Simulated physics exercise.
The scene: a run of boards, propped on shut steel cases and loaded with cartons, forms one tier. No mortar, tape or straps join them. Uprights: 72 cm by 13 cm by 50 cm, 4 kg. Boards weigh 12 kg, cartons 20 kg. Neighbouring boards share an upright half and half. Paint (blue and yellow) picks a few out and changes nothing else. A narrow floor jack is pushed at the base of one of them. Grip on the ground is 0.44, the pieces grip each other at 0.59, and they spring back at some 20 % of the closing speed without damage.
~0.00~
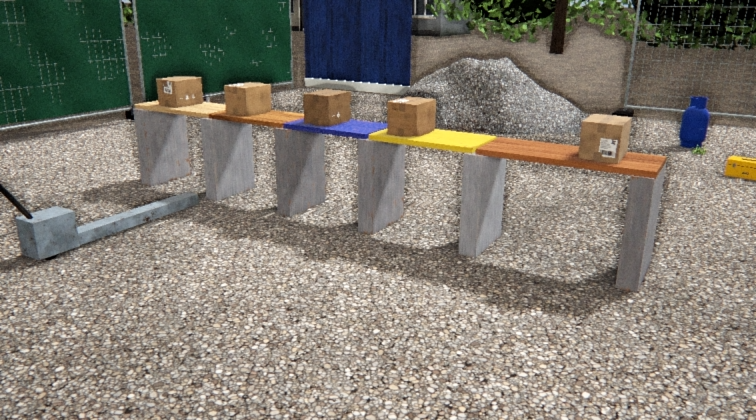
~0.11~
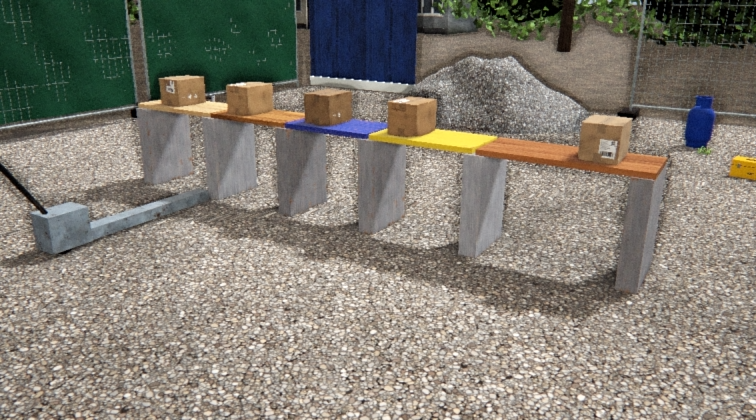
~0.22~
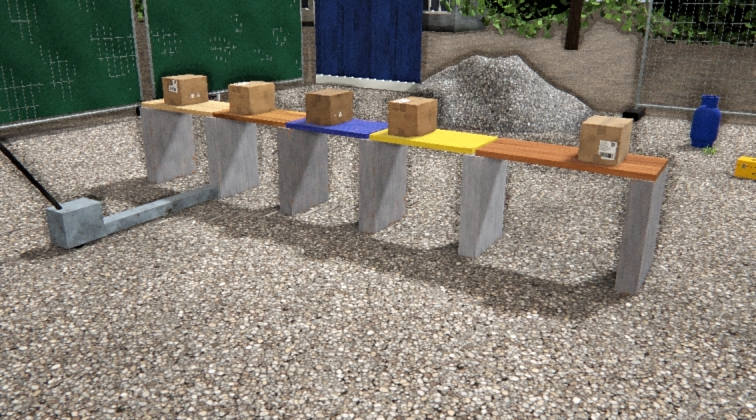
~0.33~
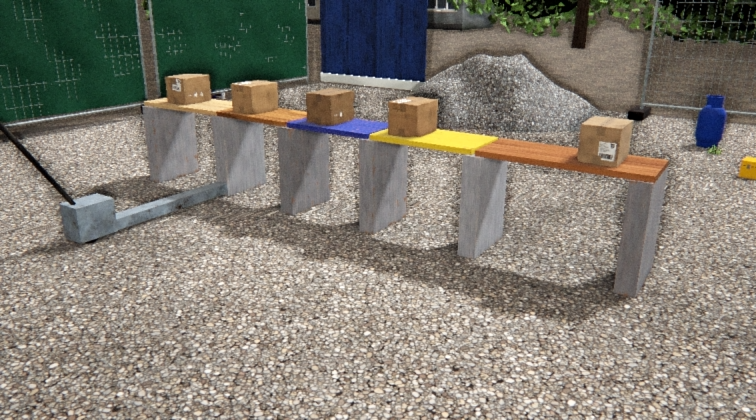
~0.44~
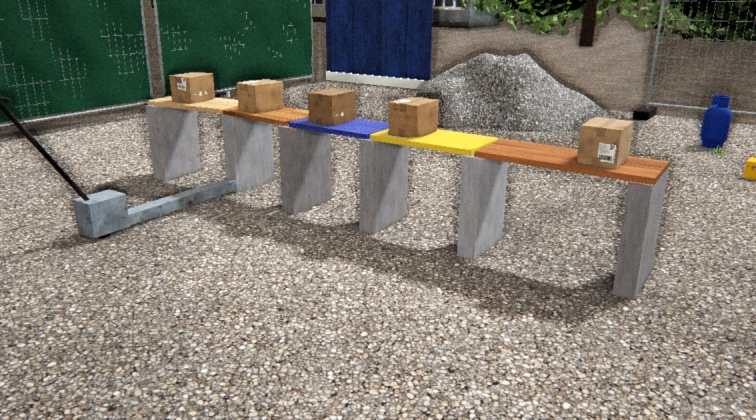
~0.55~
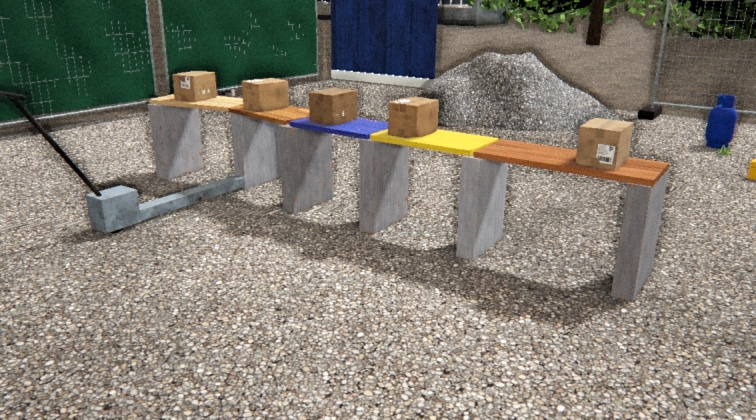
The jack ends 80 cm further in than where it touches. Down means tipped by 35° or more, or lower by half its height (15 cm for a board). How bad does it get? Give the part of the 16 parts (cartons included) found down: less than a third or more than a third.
Ending down: Fewer than one in three.
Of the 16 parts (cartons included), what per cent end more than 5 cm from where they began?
40 per cent.
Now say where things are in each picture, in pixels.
In the first picture (we follow the side turned to the camera; the camera moves round a little), jack tip (189, 199) 21 cm short; blue board (339, 124); yellow board (432, 135); no piece has moved.
The second picture shows jack tip (199, 195) 12 cm short; yellow board (433, 136).
The third picture shows jack tip (209, 192) 25 mm short; yellow board (433, 136).
The fourth picture shows jack tip (219, 188) 7 cm in; blue board (342, 123); one has shifted.
The fifth picture shows jack tip (228, 185) 16 cm in; blue board (344, 123); 5 stirred so far.
The sixth picture shows jack tip (237, 182) 25 cm in; blue board (345, 123); yellow board (434, 136); 5 stirred so far.
Around 0.92 s, none of the 16 pieces down, 6 disturbed.
Around 1.26 s, 3 of the 16 pieces down.
Finally (2.3 s), 3 of the 16 pieces down; yellow board unmoved; blue board unmoved. That is 19 per cent. Seen by the last camera, middles, yellow board near (434, 139), blue board near (345, 126).
